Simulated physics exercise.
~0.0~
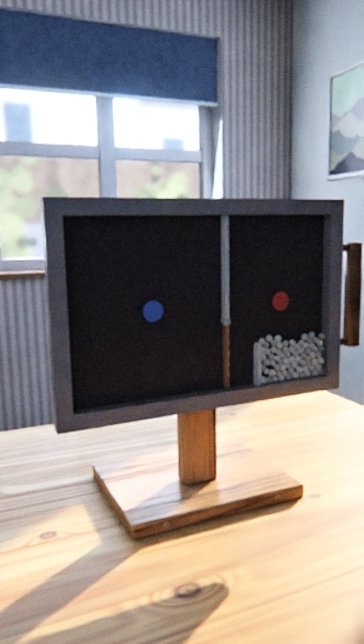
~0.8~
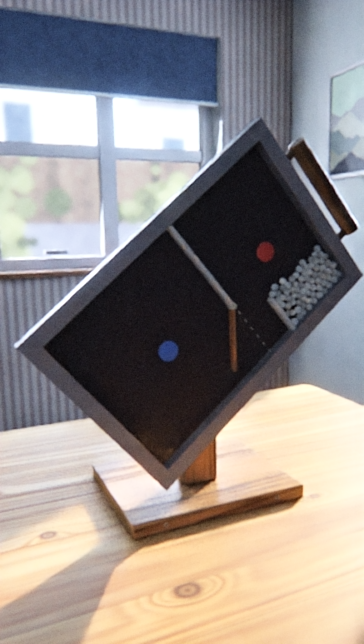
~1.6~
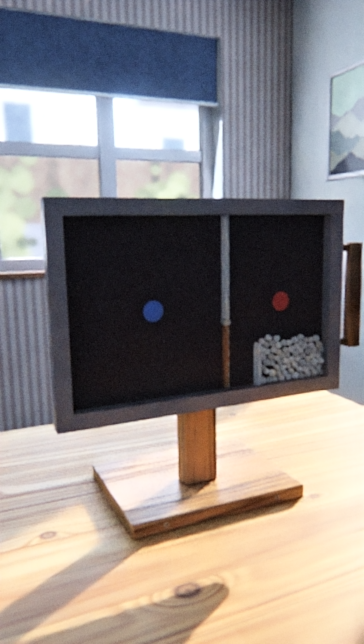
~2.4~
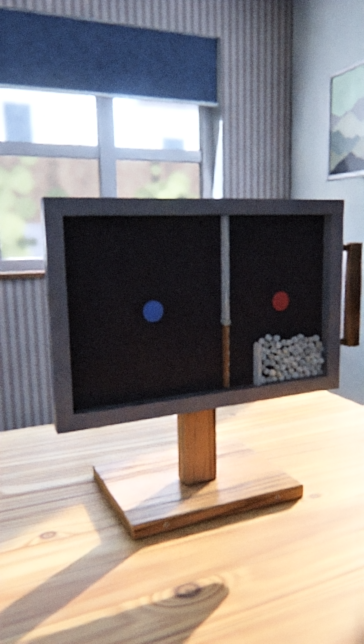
The clip opens on a flat, dark-faced shadow box standing level on a wooden stand, with a blue sticker on the left side and a red one on the right. A small heap of pale, round pills rests in the lower right, beyond an upright divider. The box then tilts anticlockwise, its right end rising, and the orange-brown flap at the bottom of the divider hangs open. The pills stay bunched on the red side. The box swings back clockwise to level and the flap closes. It ends still, with every pill on the red side and none on the blue.
